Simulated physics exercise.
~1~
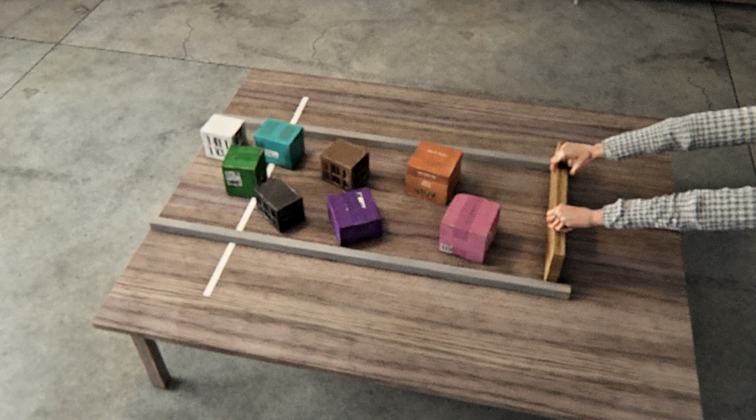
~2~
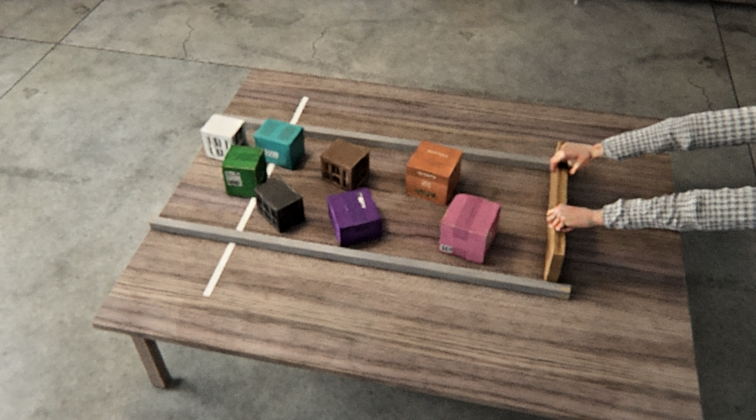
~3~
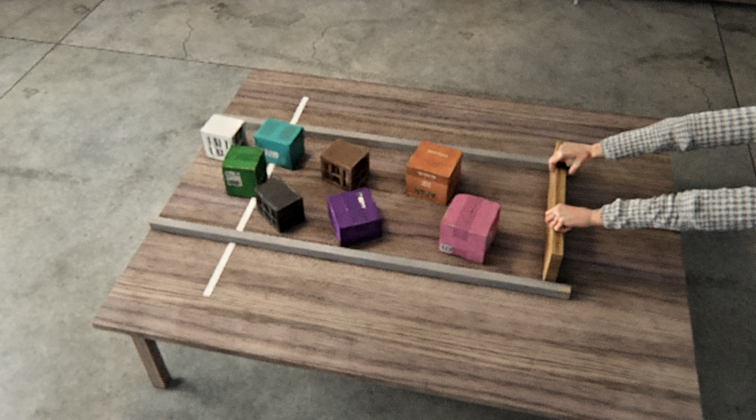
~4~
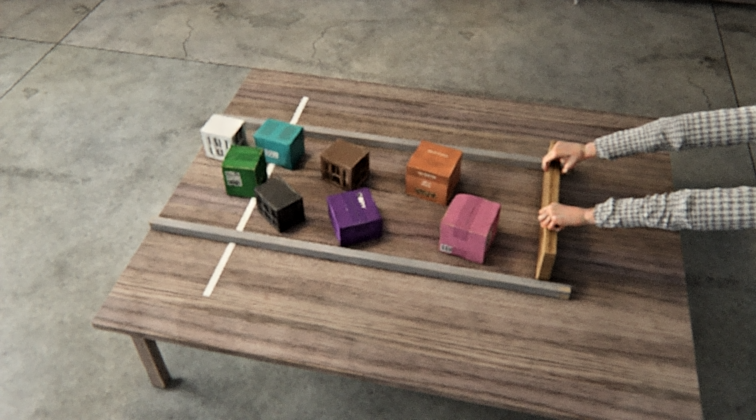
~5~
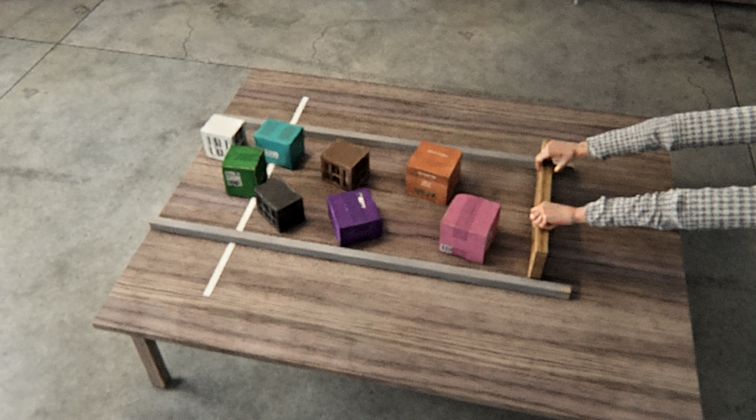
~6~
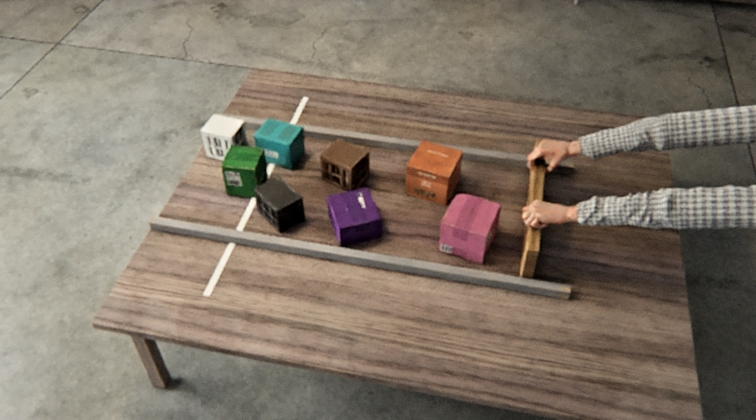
On a wooden table, two hands slide a plank slightly left toward scattered colourful boxes.
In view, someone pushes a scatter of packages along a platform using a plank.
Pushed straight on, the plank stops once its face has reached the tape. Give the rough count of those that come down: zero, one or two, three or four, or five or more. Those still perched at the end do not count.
The drop count fails to reach five, yet passes two.
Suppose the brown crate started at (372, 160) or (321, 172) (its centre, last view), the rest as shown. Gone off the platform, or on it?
Result for the brown crate: It is still there at position one; it is still there at position two.
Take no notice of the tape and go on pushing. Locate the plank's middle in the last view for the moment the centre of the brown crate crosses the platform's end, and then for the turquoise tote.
The middle sits near (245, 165) for the first and near (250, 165) for the other.
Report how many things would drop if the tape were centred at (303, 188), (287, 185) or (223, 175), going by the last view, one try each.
The counts would be 1, 1 and 6.
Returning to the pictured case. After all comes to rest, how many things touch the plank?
Count: 2.
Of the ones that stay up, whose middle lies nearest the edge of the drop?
The turquoise tote, it is.
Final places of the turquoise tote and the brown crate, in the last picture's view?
The first ends close to (206, 127), the second close to (209, 153).
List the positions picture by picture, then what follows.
The first frame shows white crate (225, 139); green parcel (245, 171); turquoise tote (280, 144); plank (557, 210); tape (263, 182).
The second frame shows green parcel (245, 172); orange box (434, 173).
The third frame shows turquoise tote (280, 144); brown crate (345, 166).
The fourth frame shows white crate (225, 139); purple parcel (354, 217).
The fifth frame shows green parcel (245, 172); pink parcel (470, 228).
The sixth frame shows white crate (225, 139); green parcel (245, 172); turquoise tote (280, 144); plank (534, 206); tape (263, 182).
Soon after, none off yet; white crate at rest near (225, 139); green parcel at rest near (245, 172); turquoise tote at rest near (280, 144).
By the end, the number that fall off is three or four; fallen, black crate, green parcel and white crate.
